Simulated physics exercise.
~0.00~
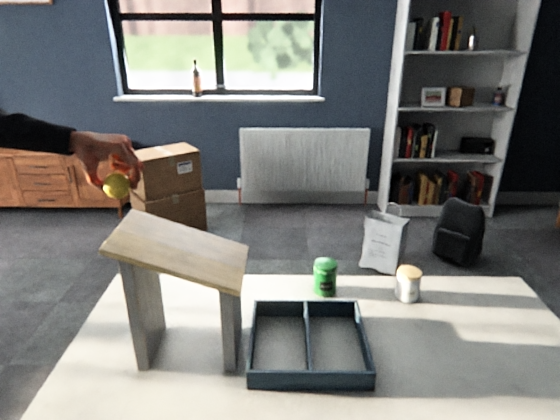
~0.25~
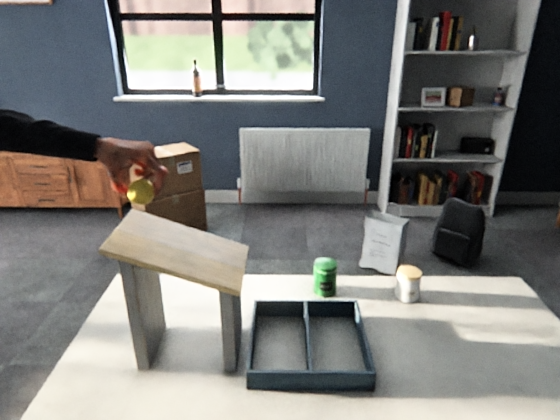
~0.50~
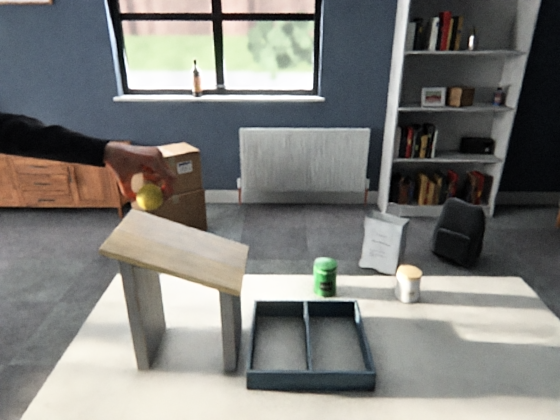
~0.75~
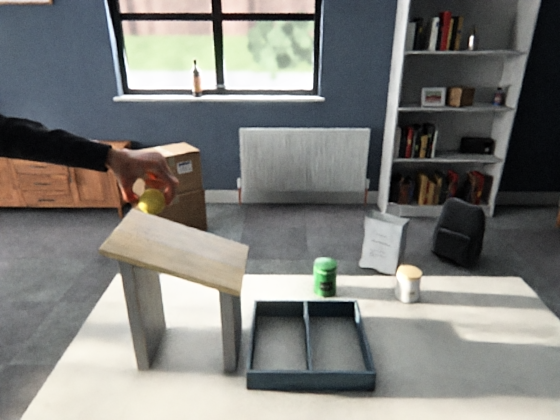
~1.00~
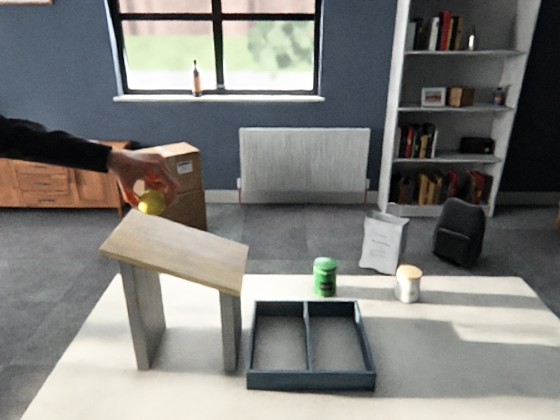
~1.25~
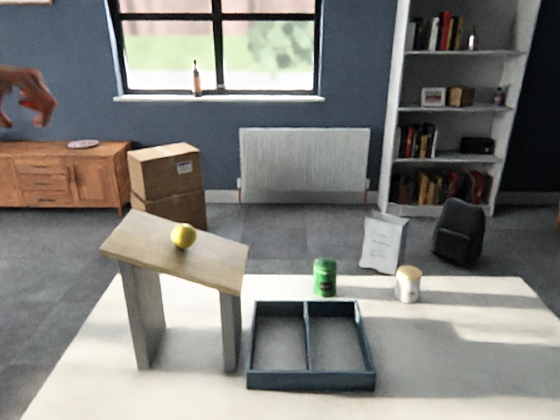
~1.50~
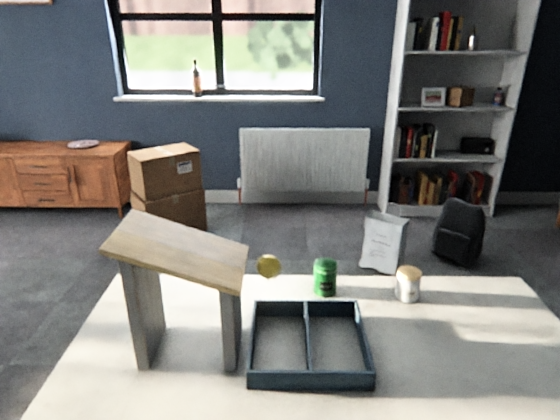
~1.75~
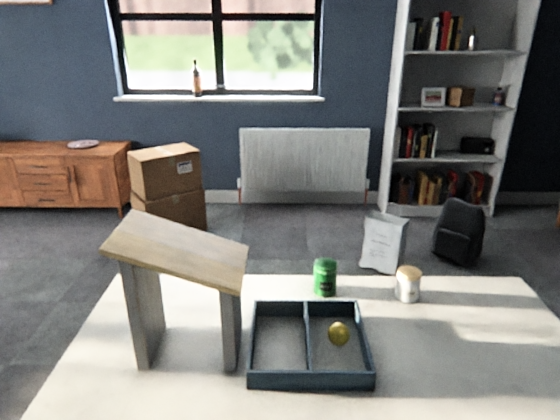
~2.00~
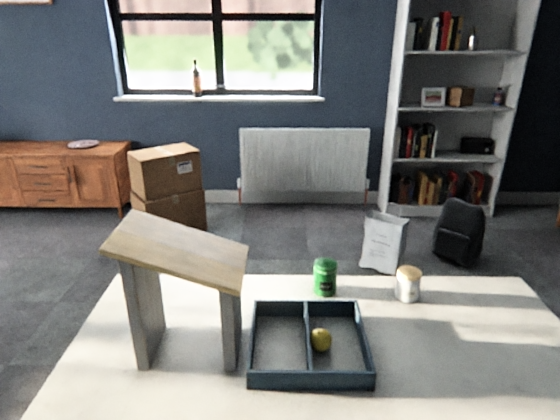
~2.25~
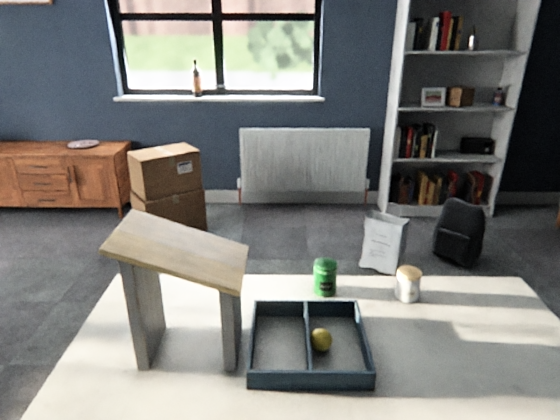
On a table, a hand releases a lemon, which rolls into the tray's farther bay.
